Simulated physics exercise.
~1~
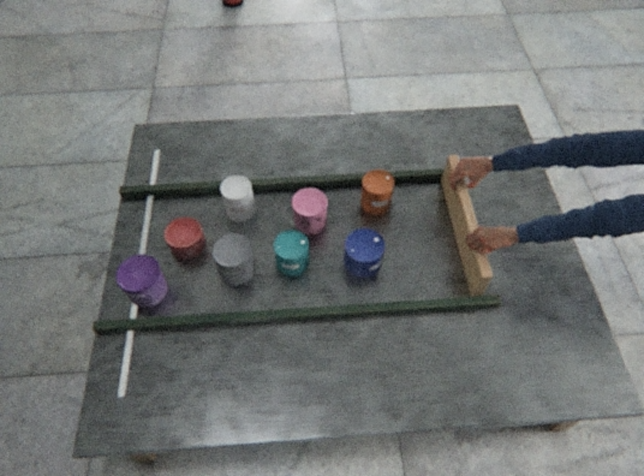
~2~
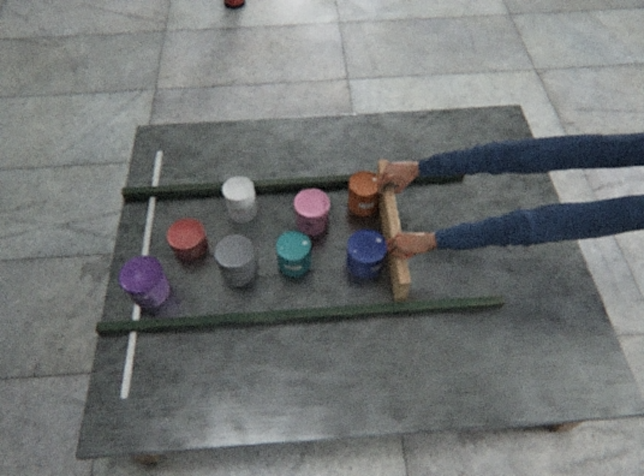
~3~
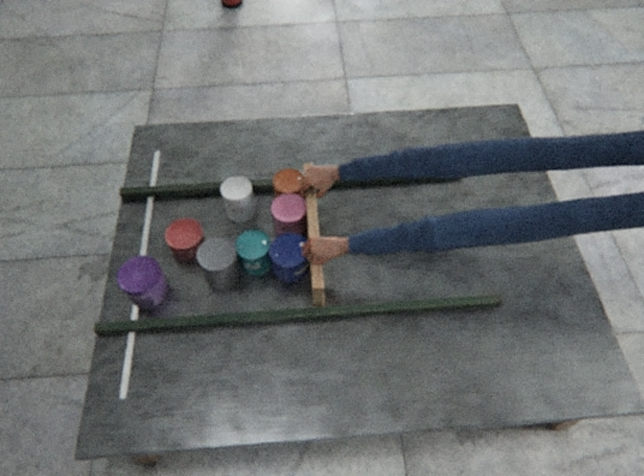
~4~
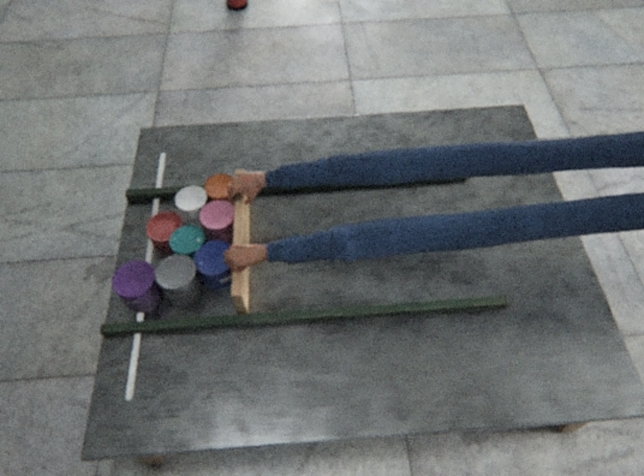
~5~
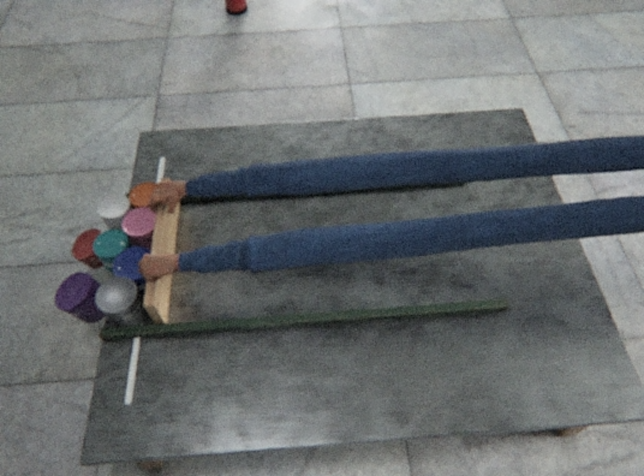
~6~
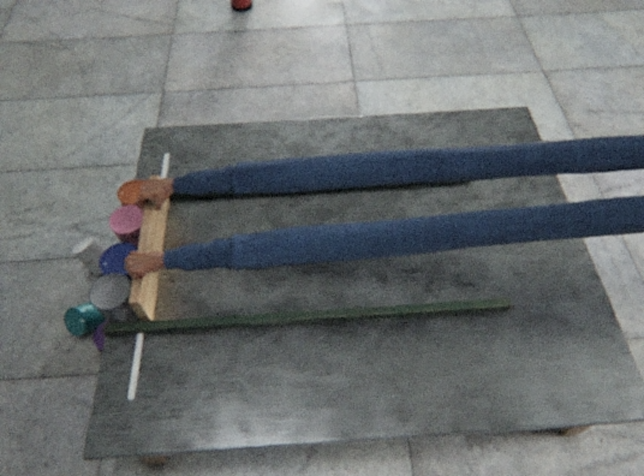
Two hands push a plank left, sweeping colourful tubs together until several topple off the platform's edge.
